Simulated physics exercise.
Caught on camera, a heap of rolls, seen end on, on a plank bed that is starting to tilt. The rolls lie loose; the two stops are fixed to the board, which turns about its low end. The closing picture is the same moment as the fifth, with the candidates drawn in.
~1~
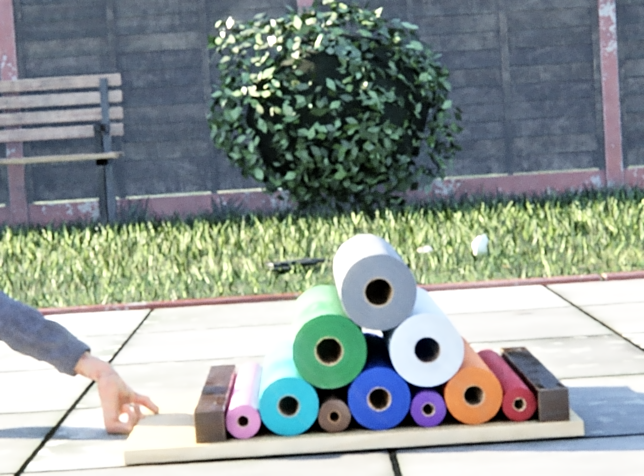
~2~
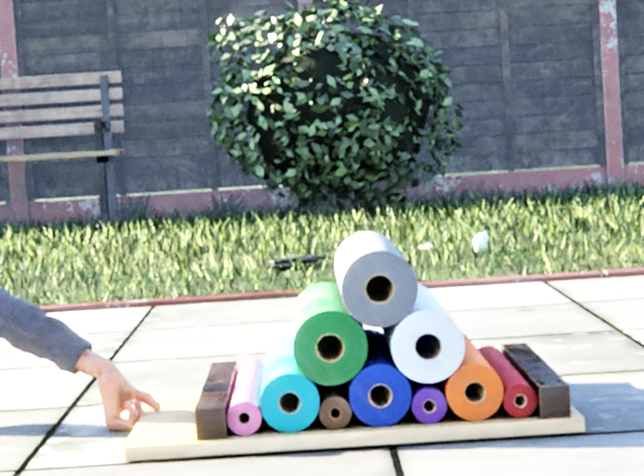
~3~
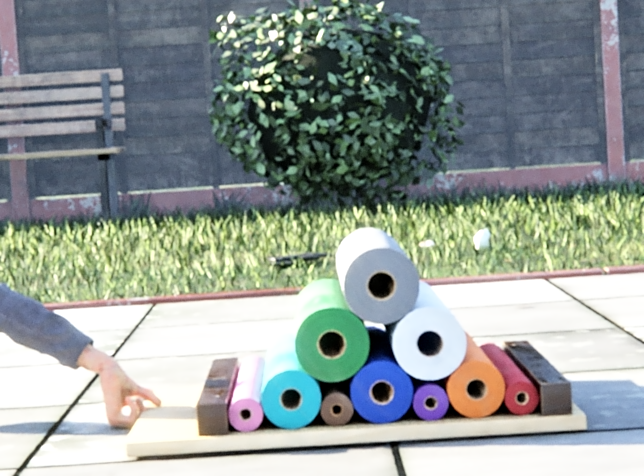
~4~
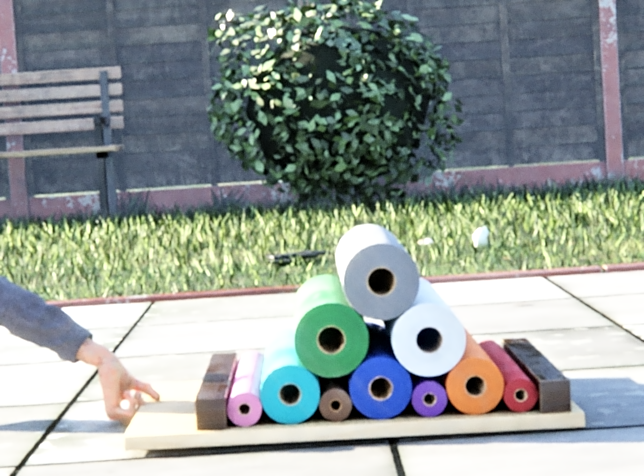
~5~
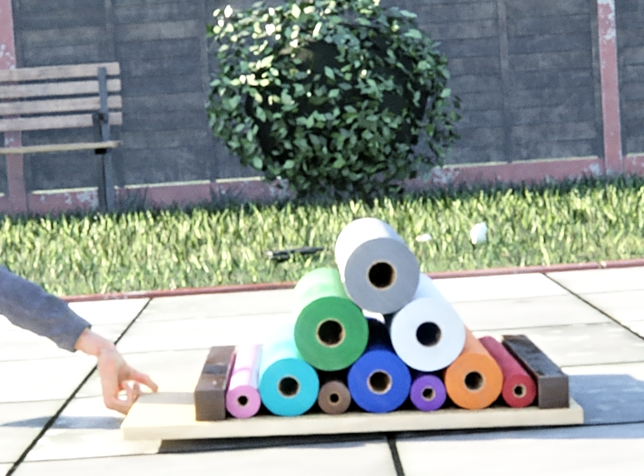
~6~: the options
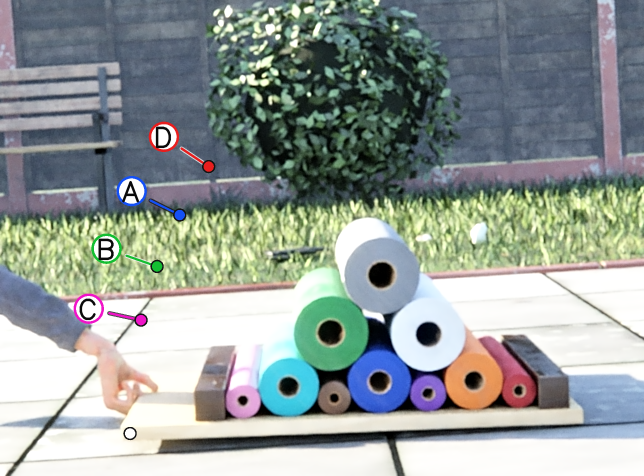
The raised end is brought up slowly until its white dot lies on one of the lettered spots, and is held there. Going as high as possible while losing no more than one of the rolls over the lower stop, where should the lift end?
Lift it to D and no more.
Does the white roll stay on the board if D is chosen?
Yes.
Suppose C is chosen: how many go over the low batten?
At C the number is none.
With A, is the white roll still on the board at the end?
Yes.
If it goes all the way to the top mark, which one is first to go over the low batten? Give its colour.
First is the grey one.
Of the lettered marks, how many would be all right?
Four of the four.
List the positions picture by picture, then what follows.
In the first picture, red roll (519, 404); white roll (427, 350); green roll (329, 351).
In the second picture, green roll (330, 348); grey roll (379, 289).
In the third picture, board (350, 392); pink roll (246, 414); turquoise roll (291, 399); orange roll (476, 389).
In the fourth picture, board (349, 388); pink roll (244, 409); turquoise roll (290, 394).
In the fifth picture, board (348, 382); pink roll (243, 401); turquoise roll (289, 387).
On the marked copy, A at (180, 215); B at (157, 266); C at (141, 320); D at (209, 167); the white dot at (130, 434).
With D. Early on, board at 20°.
Further on, board at 37°.
At the end, board at 37°, one over the low batten (grey).
As for the rest, A none over the low batten; B none over the low batten; C none over the low batten.
